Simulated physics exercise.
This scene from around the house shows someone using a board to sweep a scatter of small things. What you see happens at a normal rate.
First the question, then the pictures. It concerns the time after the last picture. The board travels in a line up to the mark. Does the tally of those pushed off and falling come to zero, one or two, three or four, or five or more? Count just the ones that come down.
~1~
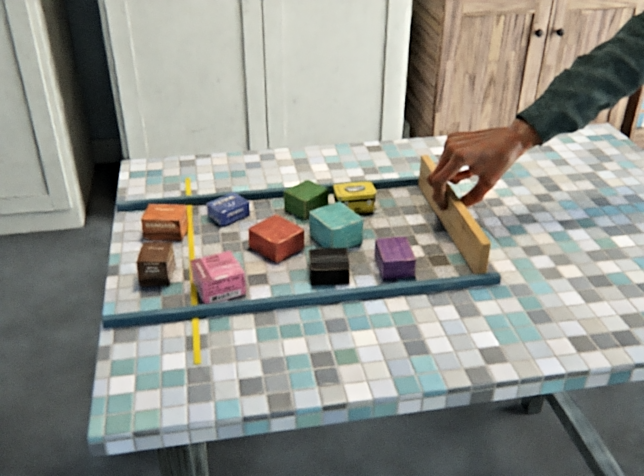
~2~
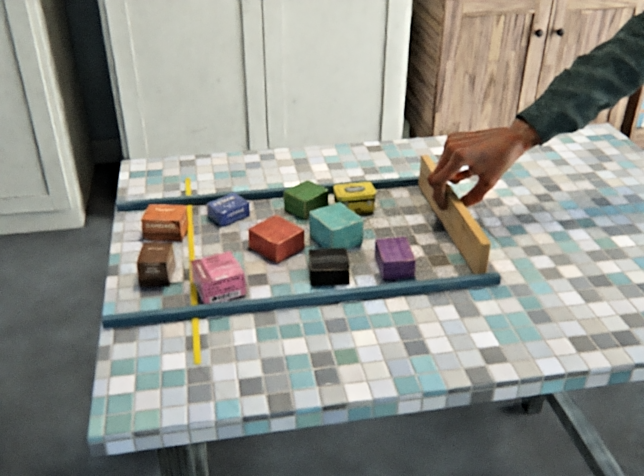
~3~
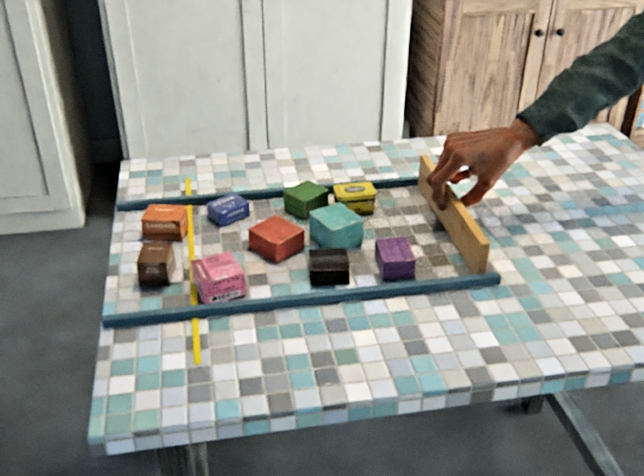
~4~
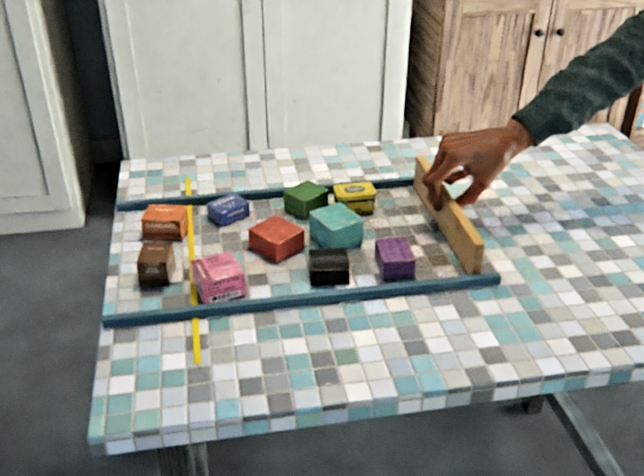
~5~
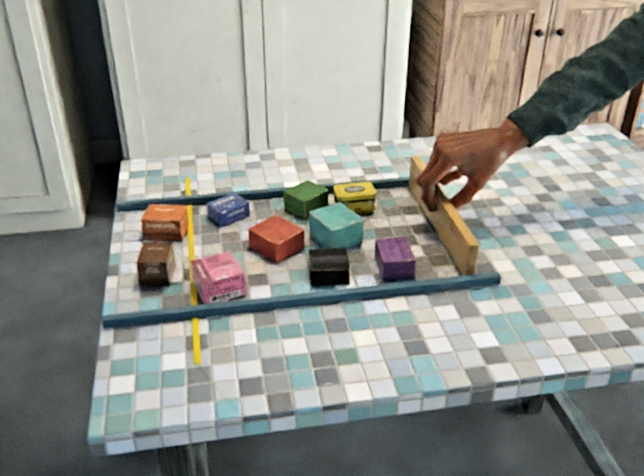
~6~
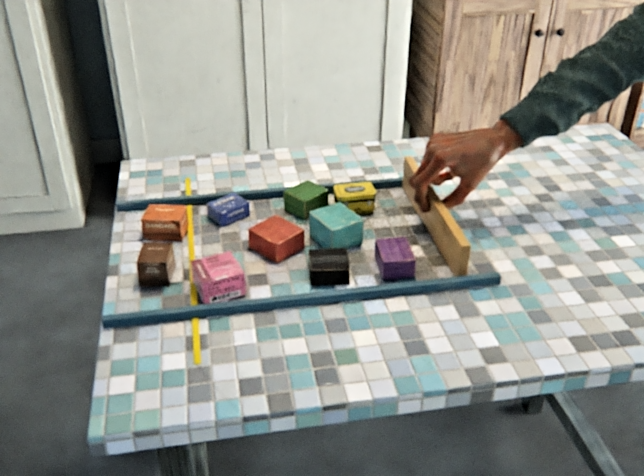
It comes to three or four.
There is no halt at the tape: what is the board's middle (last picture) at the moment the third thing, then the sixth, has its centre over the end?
The first puts it near (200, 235), the next near (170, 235).
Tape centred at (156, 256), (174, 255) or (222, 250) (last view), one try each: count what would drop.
In that order 7, 4 and 0.
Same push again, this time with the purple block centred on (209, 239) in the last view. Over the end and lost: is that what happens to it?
Result for the purple block: It drops.
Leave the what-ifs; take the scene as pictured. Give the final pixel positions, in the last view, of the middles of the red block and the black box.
You'll see the red block at (132, 246), with the black box at (138, 289).
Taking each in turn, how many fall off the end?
The number that fall is 4.
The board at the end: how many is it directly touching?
It touches 3.
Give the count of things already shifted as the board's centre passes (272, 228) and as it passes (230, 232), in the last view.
Well, it's 10 at the first one and 10 at the second.
Soon after, none off yet; brown box at rest near (156, 264); orange box at rest near (165, 223); pink box at rest near (218, 278).
By the end, the number that fall off is three or four; fallen, blue box, pink box, orange box and brown box.
